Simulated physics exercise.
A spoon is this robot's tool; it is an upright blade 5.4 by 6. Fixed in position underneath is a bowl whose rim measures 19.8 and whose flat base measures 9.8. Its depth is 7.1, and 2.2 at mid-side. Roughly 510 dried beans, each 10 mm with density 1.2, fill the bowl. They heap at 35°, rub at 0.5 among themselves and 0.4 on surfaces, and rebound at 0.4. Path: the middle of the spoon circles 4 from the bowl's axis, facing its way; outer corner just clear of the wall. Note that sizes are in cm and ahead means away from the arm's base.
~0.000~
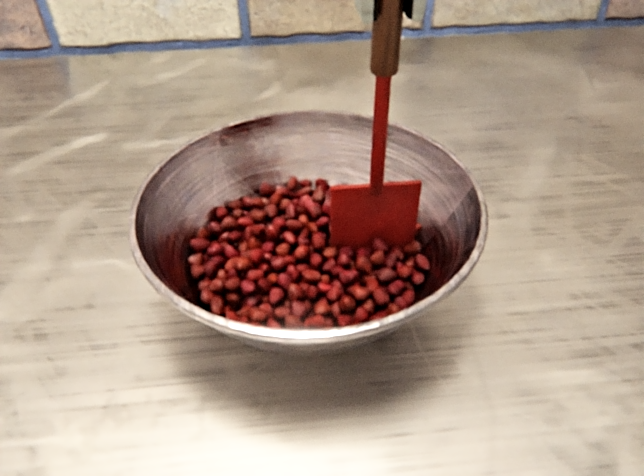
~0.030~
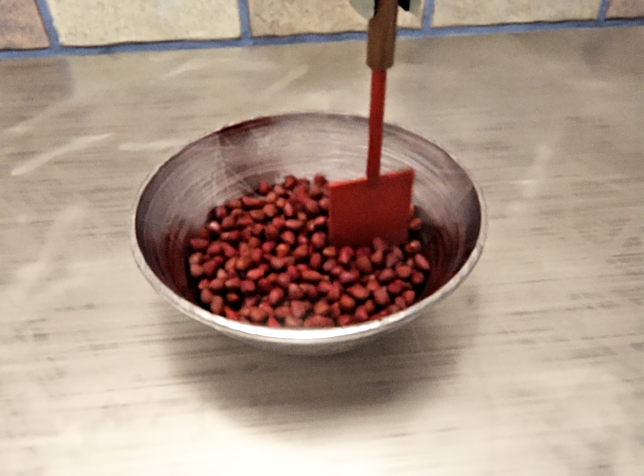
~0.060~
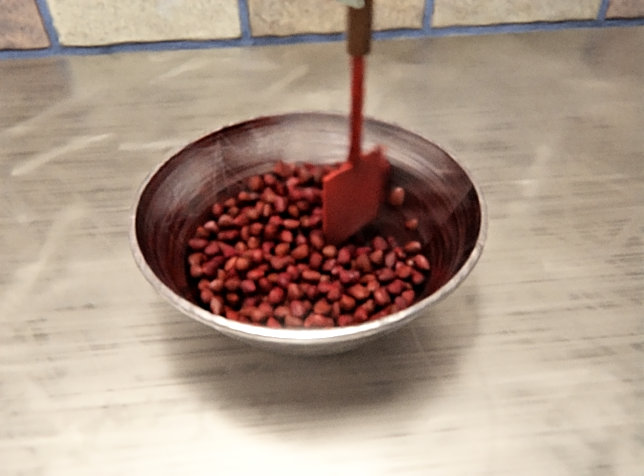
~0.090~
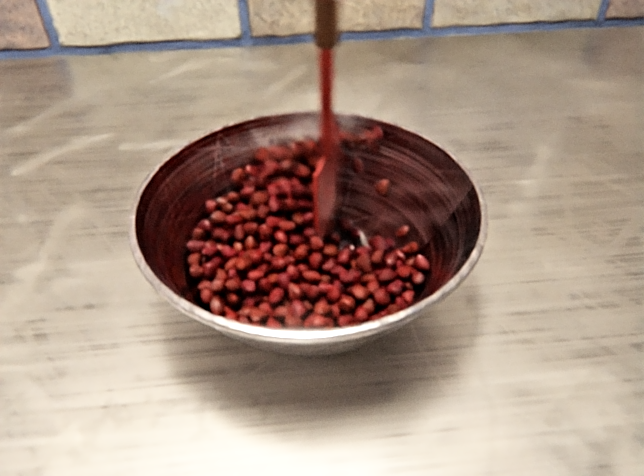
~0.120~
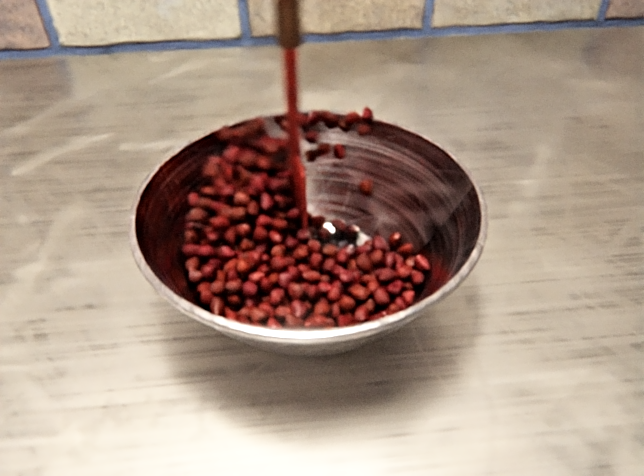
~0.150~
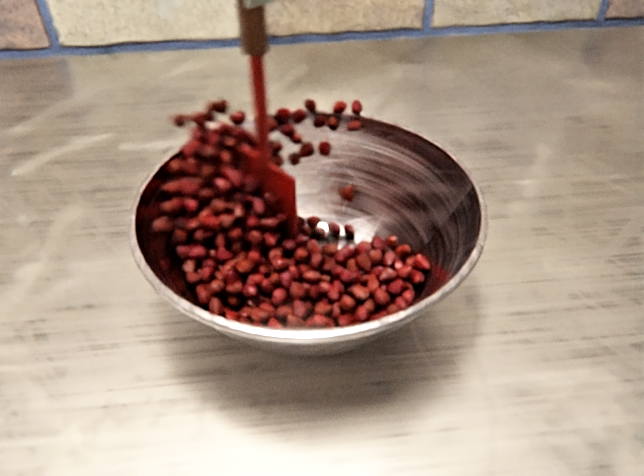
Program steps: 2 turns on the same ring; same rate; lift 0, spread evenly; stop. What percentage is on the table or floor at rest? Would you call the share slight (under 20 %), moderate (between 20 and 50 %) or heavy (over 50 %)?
I would call it moderate.
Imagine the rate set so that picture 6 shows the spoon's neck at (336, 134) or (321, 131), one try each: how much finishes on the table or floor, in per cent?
First try: About 5 %; second try: About 10 %.
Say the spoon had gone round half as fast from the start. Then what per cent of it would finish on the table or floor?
I'd expect about 5 %.
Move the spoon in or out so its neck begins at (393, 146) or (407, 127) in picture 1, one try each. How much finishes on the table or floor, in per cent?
35 and 5 per cent.
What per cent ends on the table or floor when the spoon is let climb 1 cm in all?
Roughly 30 per cent.
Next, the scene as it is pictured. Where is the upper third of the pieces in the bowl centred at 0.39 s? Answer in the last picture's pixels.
About (423, 199) in the last picture.
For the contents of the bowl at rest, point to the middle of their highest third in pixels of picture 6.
(362, 207).
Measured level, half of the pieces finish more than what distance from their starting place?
About 12 centimetres.
After 0.39 s, 356° round, highest piece 10 above the table; 401 in the bowl, 52 on the table or floor, 56 in flight or on the tool.
After 0.62 s, 226° round, highest piece 10 above the table; 337 in the bowl, 157 on the table or floor, 15 in flight or on the tool.
After 0.94 s, 0° round, highest piece 8 above the table; 312 in the bowl, 196 on the table or floor, 1 in flight or on the tool.
After 1.64 s, 0° round, highest piece 8 above the table; 312 in the bowl, 197 on the table or floor.
In the end, 312 in the bowl, 197 on the table or floor. That is 39 % on the table or floor.
